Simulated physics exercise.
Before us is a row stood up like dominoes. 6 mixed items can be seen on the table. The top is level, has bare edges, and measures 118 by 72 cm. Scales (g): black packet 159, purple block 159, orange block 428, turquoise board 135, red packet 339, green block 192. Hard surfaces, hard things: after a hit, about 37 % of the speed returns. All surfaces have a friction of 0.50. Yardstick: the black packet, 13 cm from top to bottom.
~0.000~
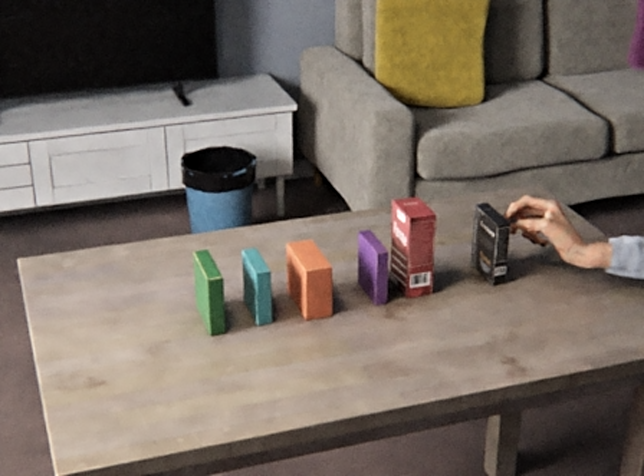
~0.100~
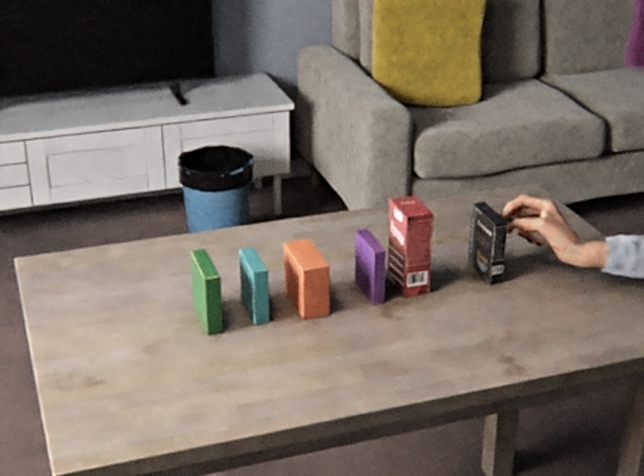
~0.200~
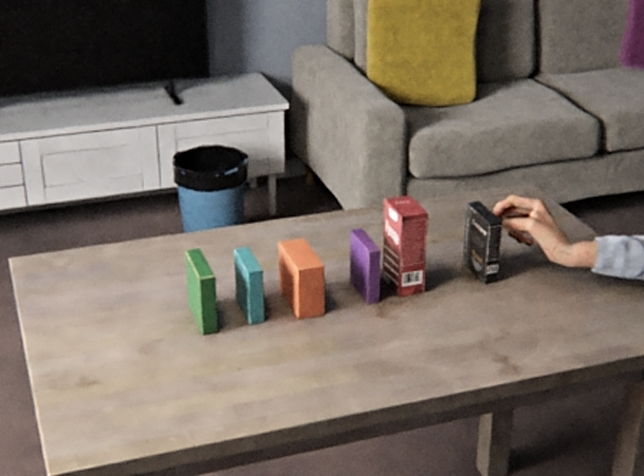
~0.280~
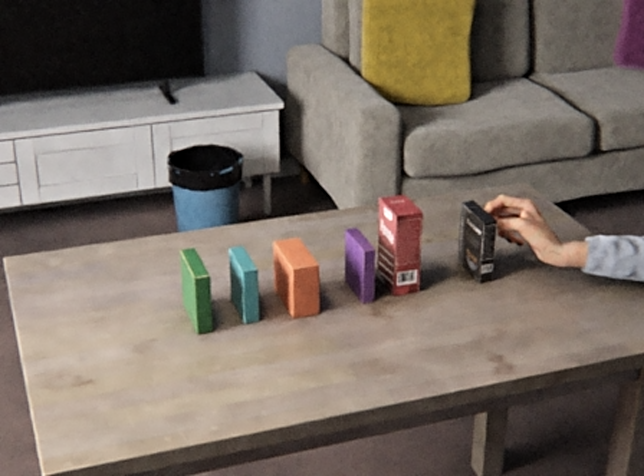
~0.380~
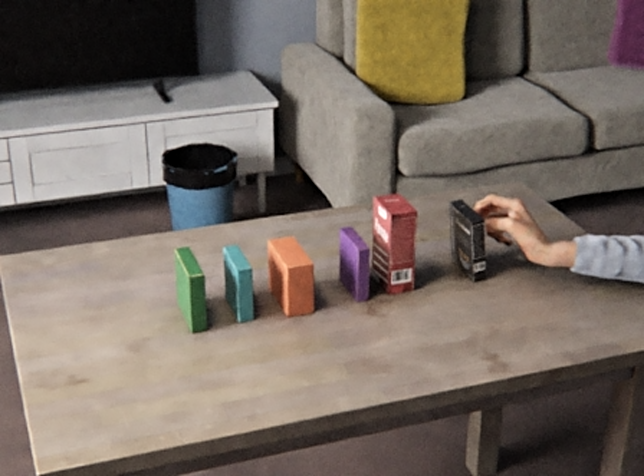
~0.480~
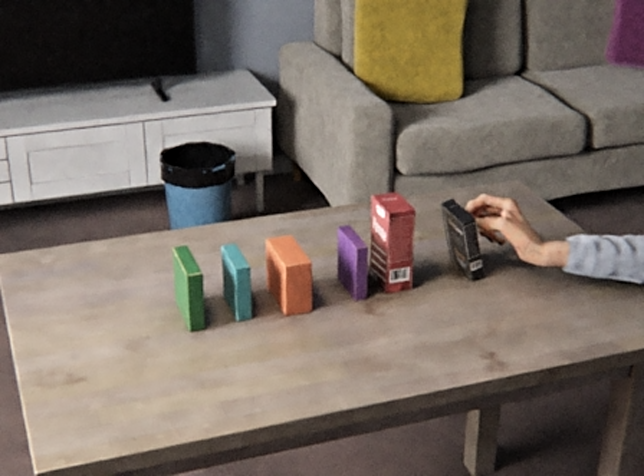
A hand at the right tilts the black packet leftward toward the upright red packet.
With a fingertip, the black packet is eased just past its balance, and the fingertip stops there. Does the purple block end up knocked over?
No.
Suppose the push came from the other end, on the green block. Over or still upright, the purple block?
Purple block: Still standing.
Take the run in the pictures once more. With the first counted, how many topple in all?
Count: 1.
Around 0.78 s, black packet 73° over.
Around 0.88 s, black packet 92° over.
Finally (1.6 s), all 4 still in place (within 5 cm). Final places as that camera would see them, purple block near (352, 263).
